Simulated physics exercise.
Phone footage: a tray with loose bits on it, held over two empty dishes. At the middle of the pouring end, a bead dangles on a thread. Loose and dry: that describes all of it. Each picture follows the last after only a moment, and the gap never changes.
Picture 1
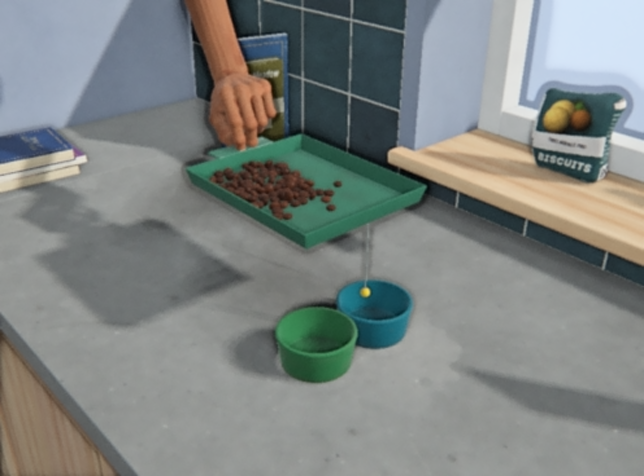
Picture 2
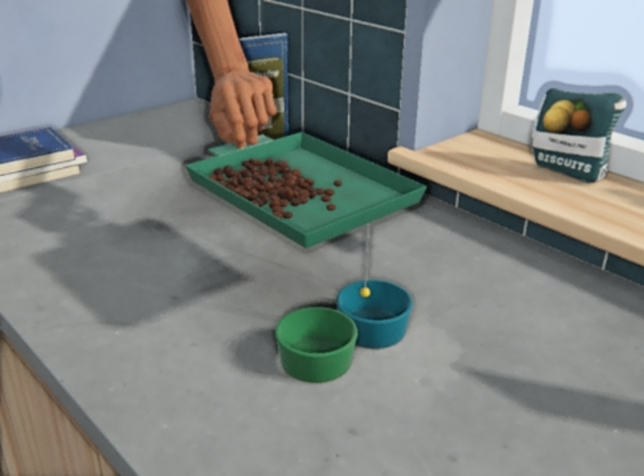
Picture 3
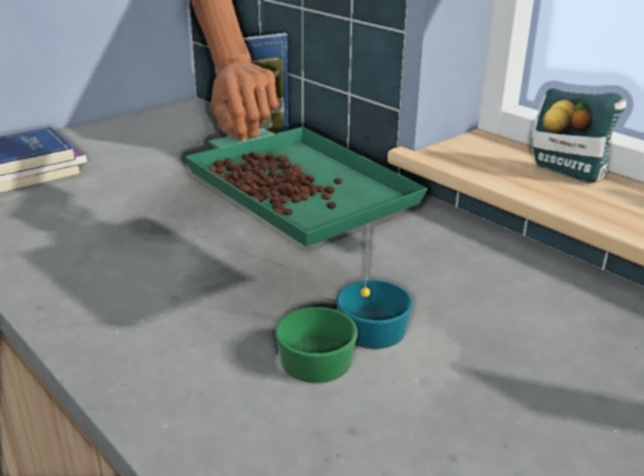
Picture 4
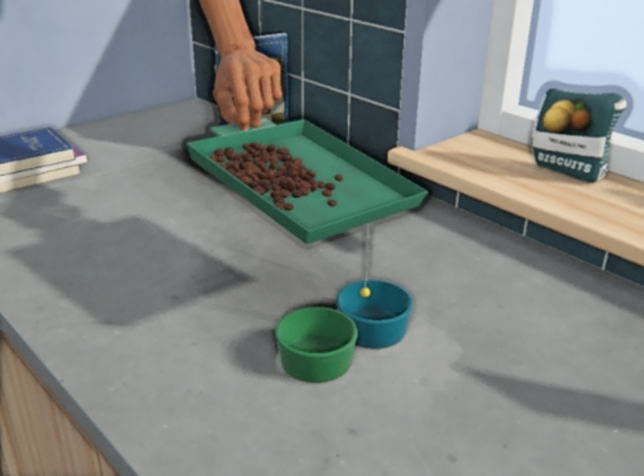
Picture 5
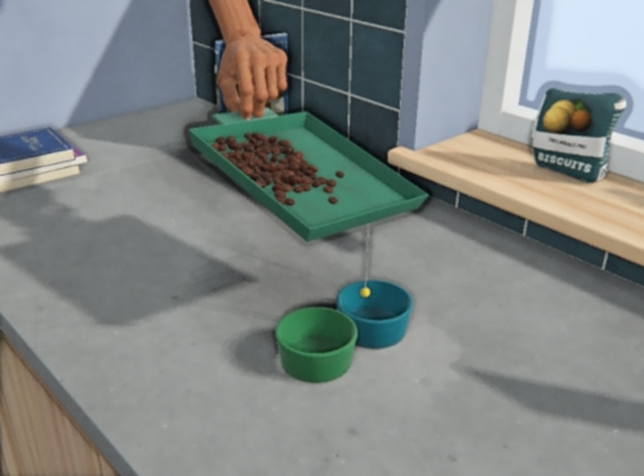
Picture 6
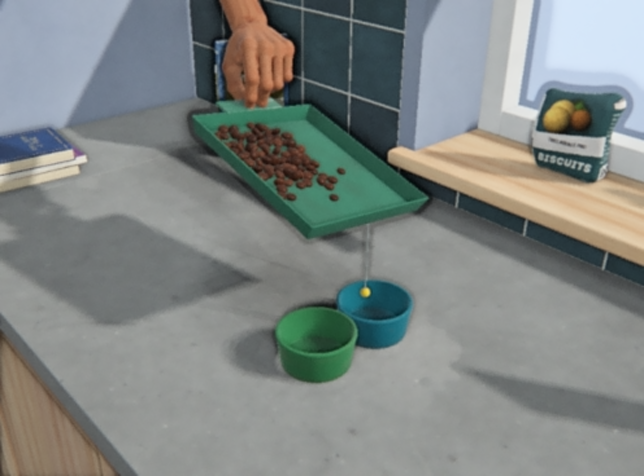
On a grey kitchen counter, a hand holds a green tray of brown chocolate drops above two empty bowls, one green and one blue, then gradually raises the handle end, tilting the tray toward its lower right corner.
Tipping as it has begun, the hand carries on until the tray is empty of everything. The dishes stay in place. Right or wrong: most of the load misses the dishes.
Right, the dishes get under half.
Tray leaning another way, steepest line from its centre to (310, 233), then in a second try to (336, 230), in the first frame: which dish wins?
The first try goes to the one on the left and the second to the one on the left.
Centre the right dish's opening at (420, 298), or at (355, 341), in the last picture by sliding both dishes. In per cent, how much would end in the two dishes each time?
That makes 60 per cent, followed by 0 per cent.
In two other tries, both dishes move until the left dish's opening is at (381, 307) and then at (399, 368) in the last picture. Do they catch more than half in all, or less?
At the first place more than half, at the second below a half.
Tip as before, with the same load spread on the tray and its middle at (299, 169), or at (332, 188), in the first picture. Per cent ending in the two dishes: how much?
First 10 %, then 10 %.
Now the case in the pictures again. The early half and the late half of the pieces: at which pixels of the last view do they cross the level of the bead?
Near (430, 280) to start, and near (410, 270) afterwards.
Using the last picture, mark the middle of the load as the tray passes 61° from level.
Check around (398, 203) in the last picture.
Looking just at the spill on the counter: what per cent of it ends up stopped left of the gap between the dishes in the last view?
Roughly 0 %.
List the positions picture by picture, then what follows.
Corners of the pouring end at (306, 232) and (420, 186), level; middle of the load at (267, 187), flat chocolate drops; left dish at (343, 361); right dish at (400, 328); bead on its thread at (365, 292), in the first frame.
Corners of the pouring end at (307, 231) and (420, 186), level; middle of the load at (267, 185), in the second frame.
Corners of the pouring end at (308, 230) and (421, 188), tipped barely, lowest at the right corner; middle of the load at (267, 180), in the third frame.
Corners of the pouring end at (309, 227) and (421, 191), tipped a little, lowest at the right corner; middle of the load at (268, 173), in the fourth frame.
Corners of the pouring end at (311, 225) and (422, 193), tipped a little, lowest at the right corner; middle of the load at (269, 165), in the fifth frame.
Corners of the pouring end at (313, 223) and (422, 196), tipped clearly, lowest at the right corner; middle of the load at (272, 157); left dish at (343, 361); right dish at (400, 328), in the sixth frame.
Soon after the last picture, tray tipped steeply; nearly all on the tray; a small part in the air.
A little later, tray tipped past a quarter turn; about a third on the tray; a small part in the right dish; about half outside both; a small part in the air.
Later still, tray tipped past a quarter turn; about a quarter in the right dish; most outside both.
At rest, tray tipped past a quarter turn; none in the left dish; about a quarter in the right dish; most outside both.
